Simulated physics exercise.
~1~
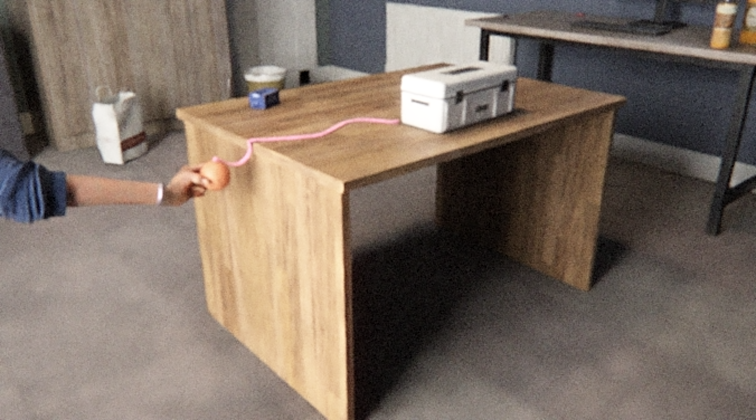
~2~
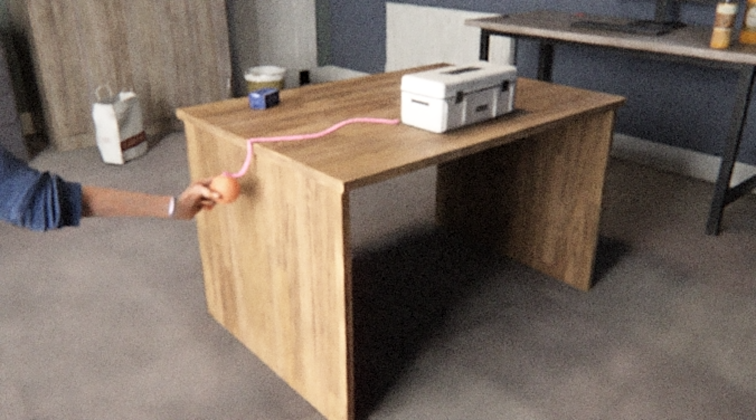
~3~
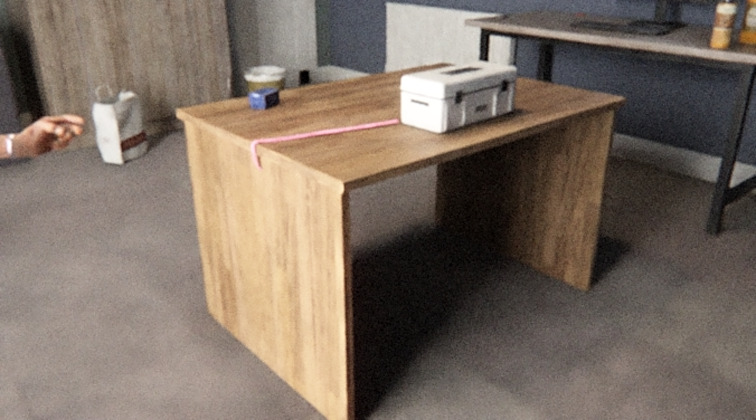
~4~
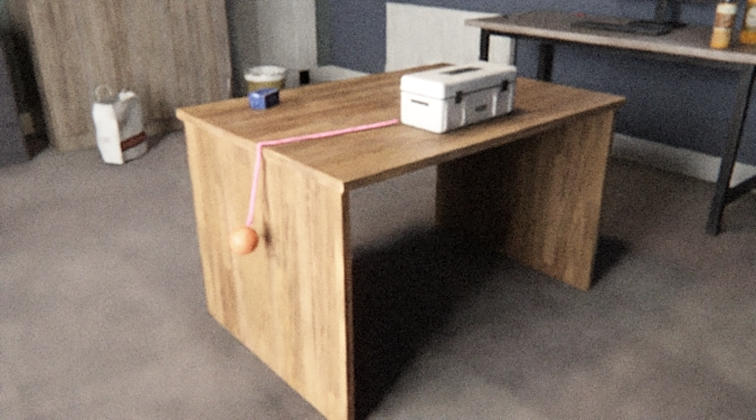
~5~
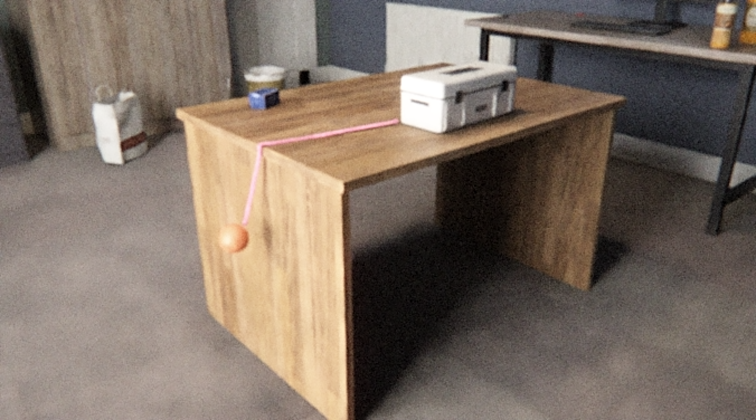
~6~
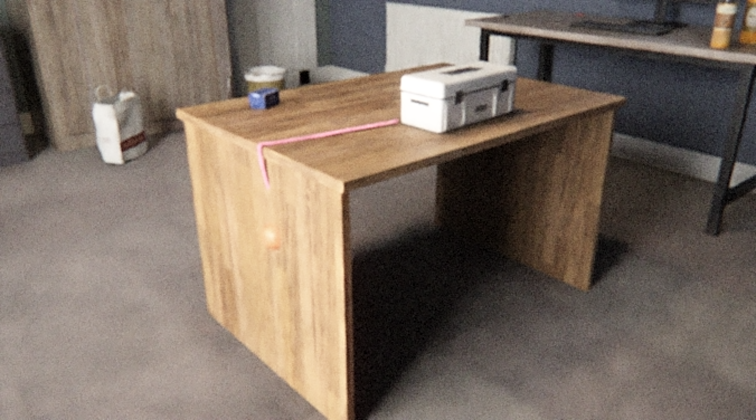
In a room with a wooden table, a hand holds an orange ball on a pink ribbon beside the table's edge, then lets go and withdraws; the ball drops and swings from the edge, while the white toolbox and blue box stay still on top.
